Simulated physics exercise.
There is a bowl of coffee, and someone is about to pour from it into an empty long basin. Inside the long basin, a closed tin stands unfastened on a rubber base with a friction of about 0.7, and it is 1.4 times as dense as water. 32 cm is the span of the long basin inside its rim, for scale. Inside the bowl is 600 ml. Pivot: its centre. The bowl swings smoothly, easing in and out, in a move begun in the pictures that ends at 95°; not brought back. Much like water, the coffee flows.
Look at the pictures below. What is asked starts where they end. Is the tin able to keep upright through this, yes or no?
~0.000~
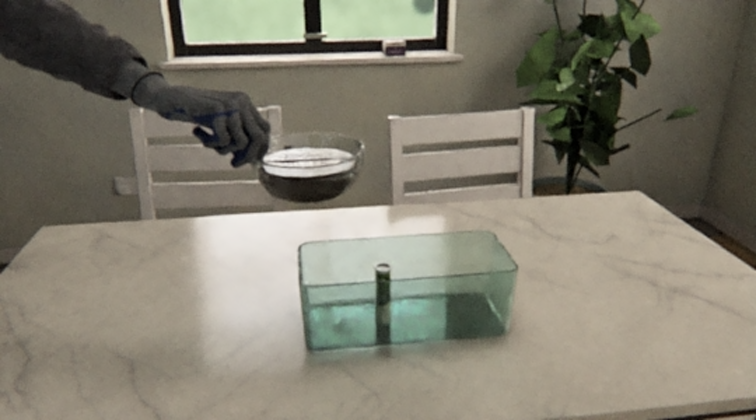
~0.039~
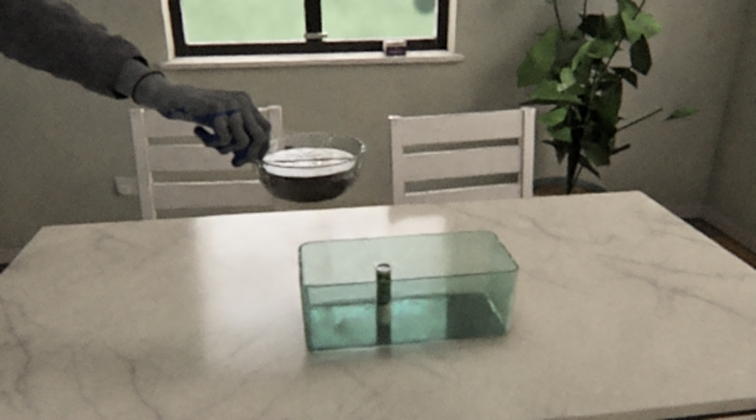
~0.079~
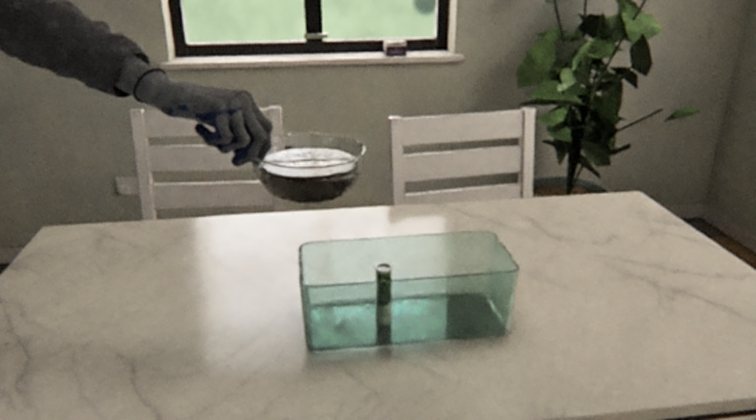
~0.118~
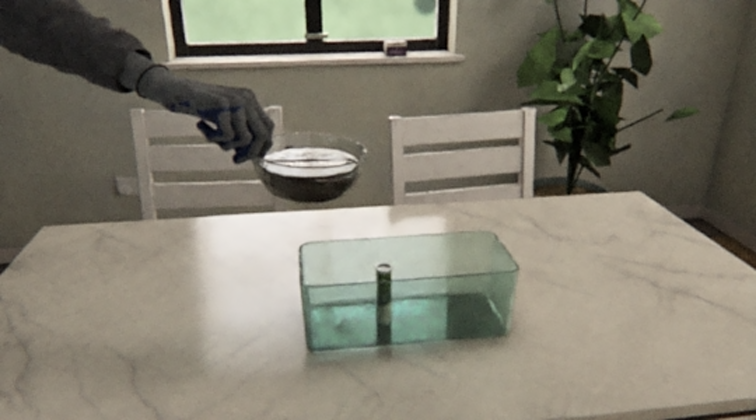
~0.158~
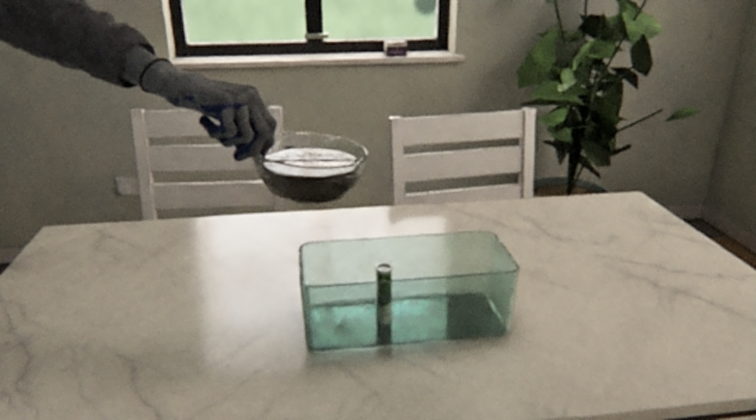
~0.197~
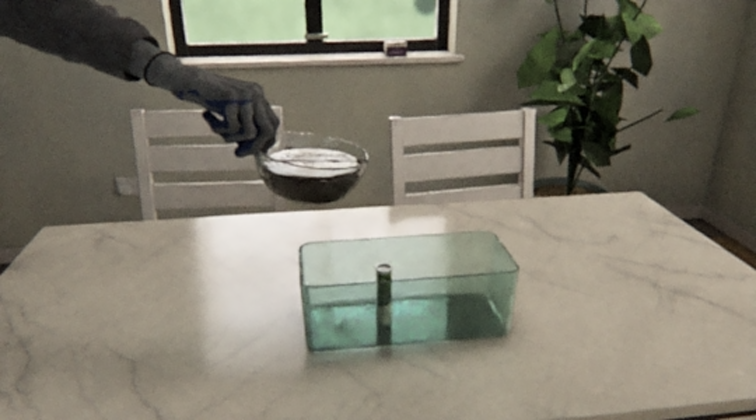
Yes, it remains upright.
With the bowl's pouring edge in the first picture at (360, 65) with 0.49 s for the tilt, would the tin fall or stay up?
Then the tin comes down.
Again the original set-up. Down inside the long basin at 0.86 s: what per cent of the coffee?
Near 82 in a hundred.
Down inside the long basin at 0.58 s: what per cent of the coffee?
I'd estimate some 8 percent of the liquid.
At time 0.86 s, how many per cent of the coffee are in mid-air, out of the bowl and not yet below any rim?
Near 12 in a hundred.
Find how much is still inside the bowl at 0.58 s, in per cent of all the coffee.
54 %.
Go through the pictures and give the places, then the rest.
In the first frame, it leans 0°; its right rim is at (363, 148); the coffee meets the walls at (255, 164) and (359, 160); the long basin's rim runs from (299, 265) to (505, 250); the tin's top is at (383, 269).
In the second frame, it leans 0°; its right rim is at (364, 148); the coffee meets the walls at (256, 164) and (360, 160).
In the third frame, it leans 2°; its right rim is at (364, 149); the coffee meets the walls at (256, 164) and (360, 160).
In the fourth frame, it leans 3°; its right rim is at (365, 151); the coffee meets the walls at (257, 164) and (361, 161).
In the fifth frame, it leans 6°; its right rim is at (366, 153); the coffee meets the walls at (259, 163) and (362, 162).
In the sixth frame, it leans 9°; its right rim is at (367, 157); the coffee meets the walls at (260, 163) and (363, 162).
Then, 0.58 s in, the tilt is 61° and 55 per cent is still to pour; the tin stands where it began.
Then, 0.86 s in, the tilt is 92° and 5 per cent is still to pour; the tin stands where it began.
Then, 1.16 s in, the tilt is 95° and 0 per cent is still to pour; the tin stands where it began.
Then, 1.48 s in, the tilt is 95° and 0 per cent is still to pour; the tin stands where it began.
Finally, the tin stands where it began.
